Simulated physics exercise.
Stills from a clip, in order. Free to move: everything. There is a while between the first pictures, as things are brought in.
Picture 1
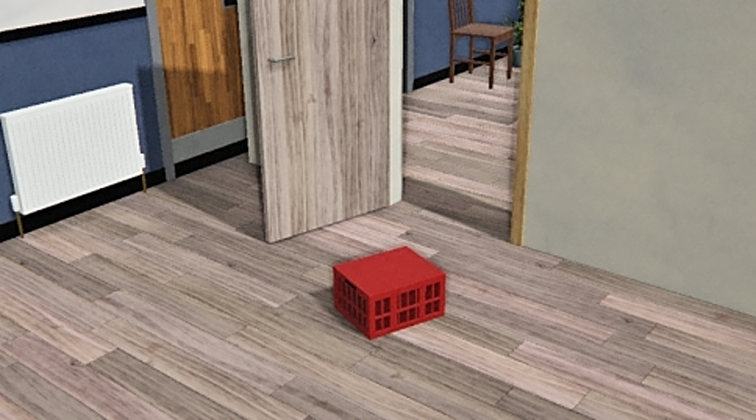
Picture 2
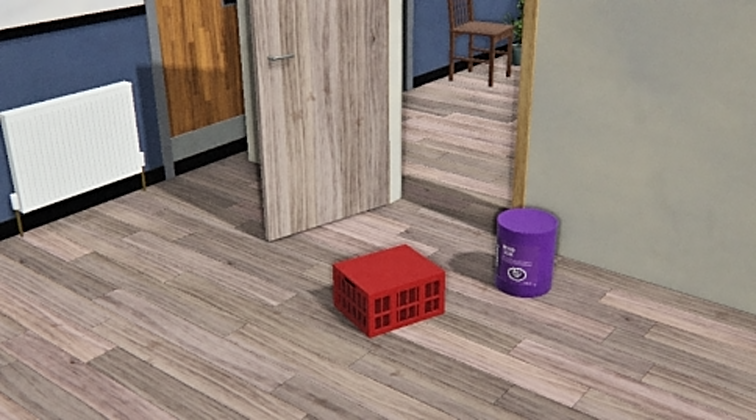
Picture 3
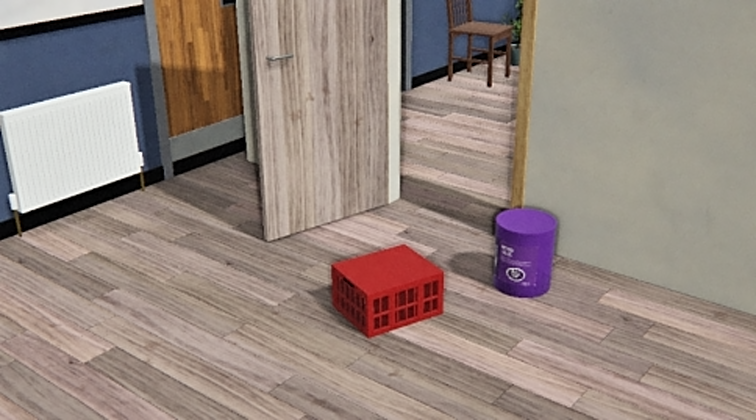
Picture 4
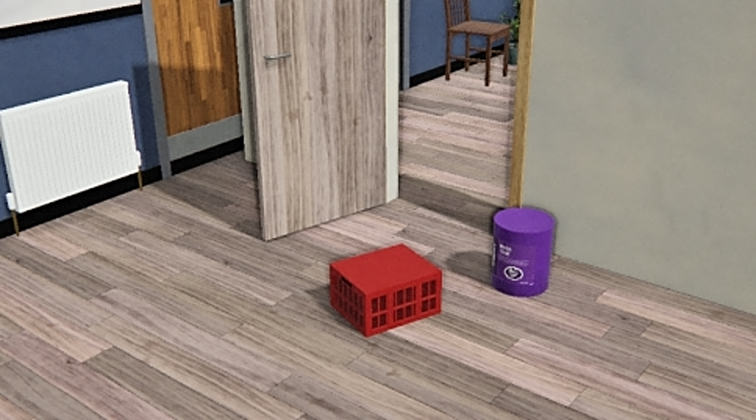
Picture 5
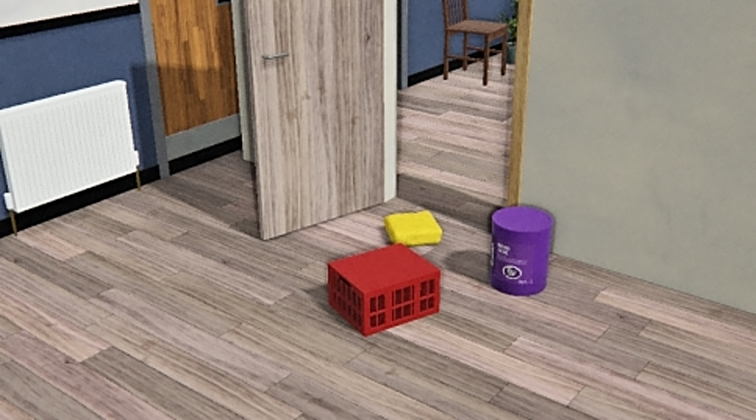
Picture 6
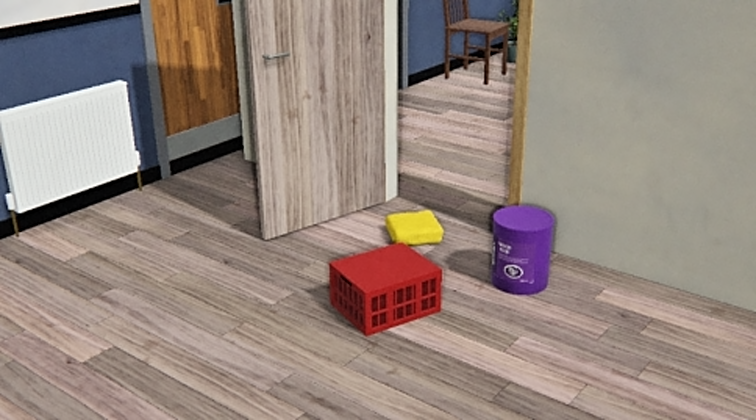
A purple pail appears beside the red crate, then a yellow cushion appears behind it.
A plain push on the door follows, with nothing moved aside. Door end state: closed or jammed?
The door travels the whole way.
Then, 1.30 s on from there, door at 64°.
Then, 2.00 s on from there, door at 33°; yellow cushion shifted a little near (441, 225).
Then, 2.50 s on from there, door at 12°; yellow cushion shifted about its own width near (467, 216).
In the end, door at 0°; moved from the start, yellow cushion; the other 2 unmoved. At the end, from the last picture's camera, yellow cushion near (478, 209).
